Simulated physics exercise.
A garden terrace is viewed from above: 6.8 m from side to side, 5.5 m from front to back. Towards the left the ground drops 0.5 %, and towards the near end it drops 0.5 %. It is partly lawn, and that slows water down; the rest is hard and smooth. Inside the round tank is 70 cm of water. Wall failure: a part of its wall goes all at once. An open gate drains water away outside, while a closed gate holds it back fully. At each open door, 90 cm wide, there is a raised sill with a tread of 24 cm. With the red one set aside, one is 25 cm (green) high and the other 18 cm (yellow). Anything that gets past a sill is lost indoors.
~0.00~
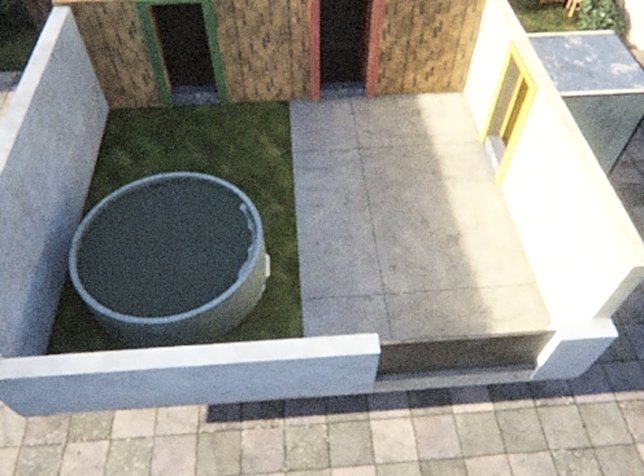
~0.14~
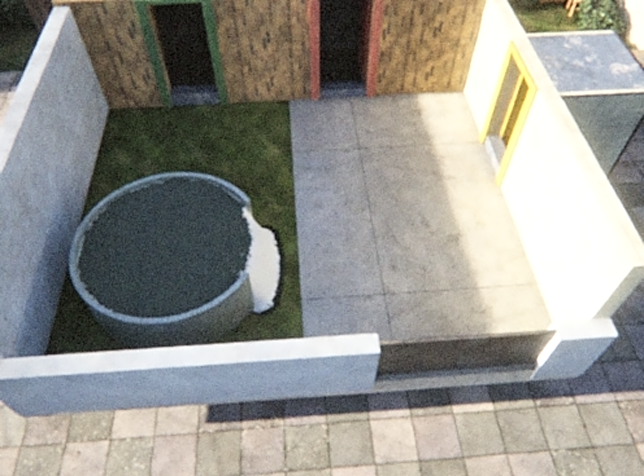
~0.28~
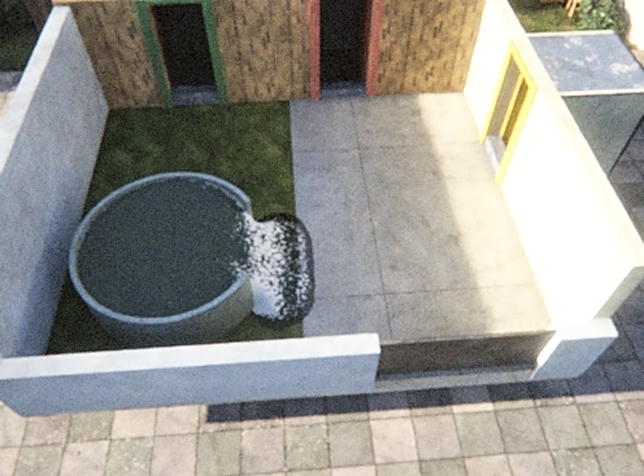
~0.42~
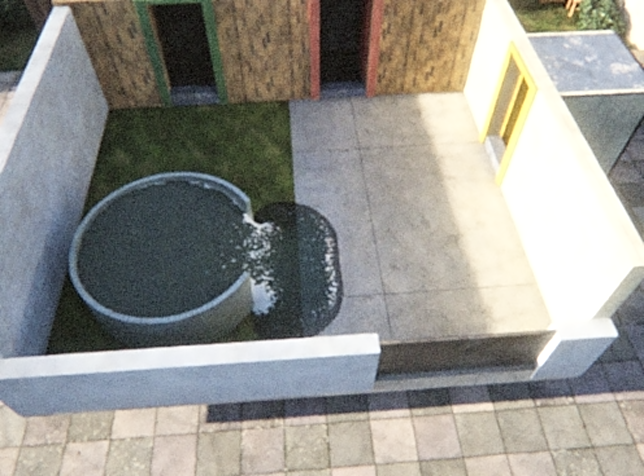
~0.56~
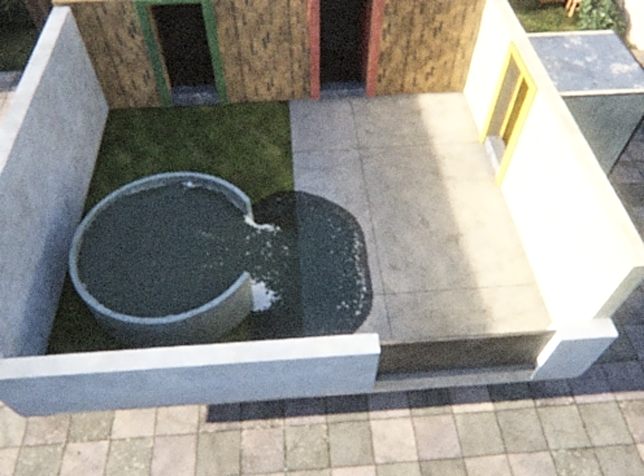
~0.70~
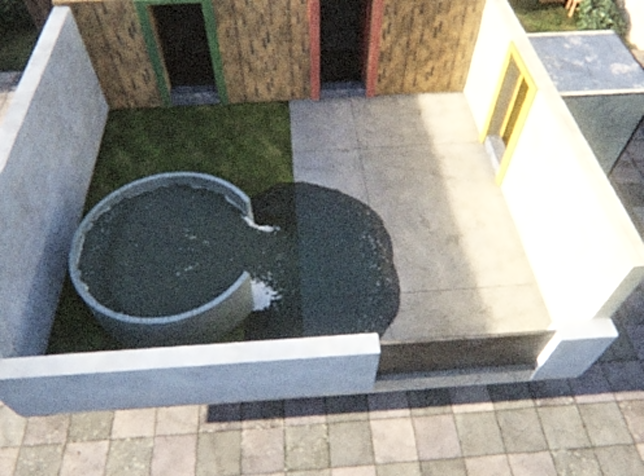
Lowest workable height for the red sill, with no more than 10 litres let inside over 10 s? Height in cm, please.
I would say 12 cm.
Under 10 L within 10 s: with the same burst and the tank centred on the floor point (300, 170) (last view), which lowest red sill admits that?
I'd put it at close to 8.0 cm.
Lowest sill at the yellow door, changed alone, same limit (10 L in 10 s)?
The yellow door needs around 16 cm.
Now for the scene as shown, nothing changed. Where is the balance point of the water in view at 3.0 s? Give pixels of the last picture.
Centre estimate: (323, 256) px, approximately.
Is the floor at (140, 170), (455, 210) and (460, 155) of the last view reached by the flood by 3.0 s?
In that order: Dry, wet, wet.
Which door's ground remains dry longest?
Answer: Green.
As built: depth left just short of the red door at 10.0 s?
About 7.0 centimetres deep.
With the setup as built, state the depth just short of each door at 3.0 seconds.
Green door: 0 cm; red door: 2 cm; yellow door: 18 cm.
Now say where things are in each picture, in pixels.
Still water, 70 cm deep, in the round tank at (169, 243); the red door at (345, 51) is dry, in the first frame.
The front is at (273, 232), 0.3 m from the gap at (260, 256); 0.3 m2 of floor is wet, 70 cm left at the back, in the second frame.
The gap is at (261, 259), the front 0.7 m out at (305, 308); the back of the round tank holds 70 cm, in the third frame.
Water pours out at (261, 260) and has run 1.1 m, to (331, 234); about 10 cm deep outside, 70 cm at the back, in the fourth frame.
Water pours out at (261, 260) and has run 1.6 m, to (368, 296); about 8 cm deep outside, 70 cm at the back, in the fifth frame.
The front is at (395, 302), 1.9 m from the gap at (261, 260); 5.4 m2 of floor is wet, 67 cm left at the back; the red door at (345, 51), 4.2 m from the gap, is still 2.4 m from the nearest water, in the sixth frame.
After 1.4 s water covers 40 % of the floor, deepest (31 cm) near (265, 248); it has not reached the red door.
After 3.0 s water covers 60 % of the floor, deepest (34 cm) near (493, 330); 2 cm at the red door, 0 litres in over its 17 cm sill.
After 10.0 s water covers 100 % of the floor, deepest (12 cm) near (91, 181); 7 cm at the red door, 0 litres in over its 17 cm sill.
At the red door as built, the water arrived by 3.0 s and peaked near 16 cm at 6.0 s.
With a sill of 10 cm, 22 litres would have come in within the 10 s; with 13.5 cm, 4 litres. So under 10 litres takes about 12 cm.
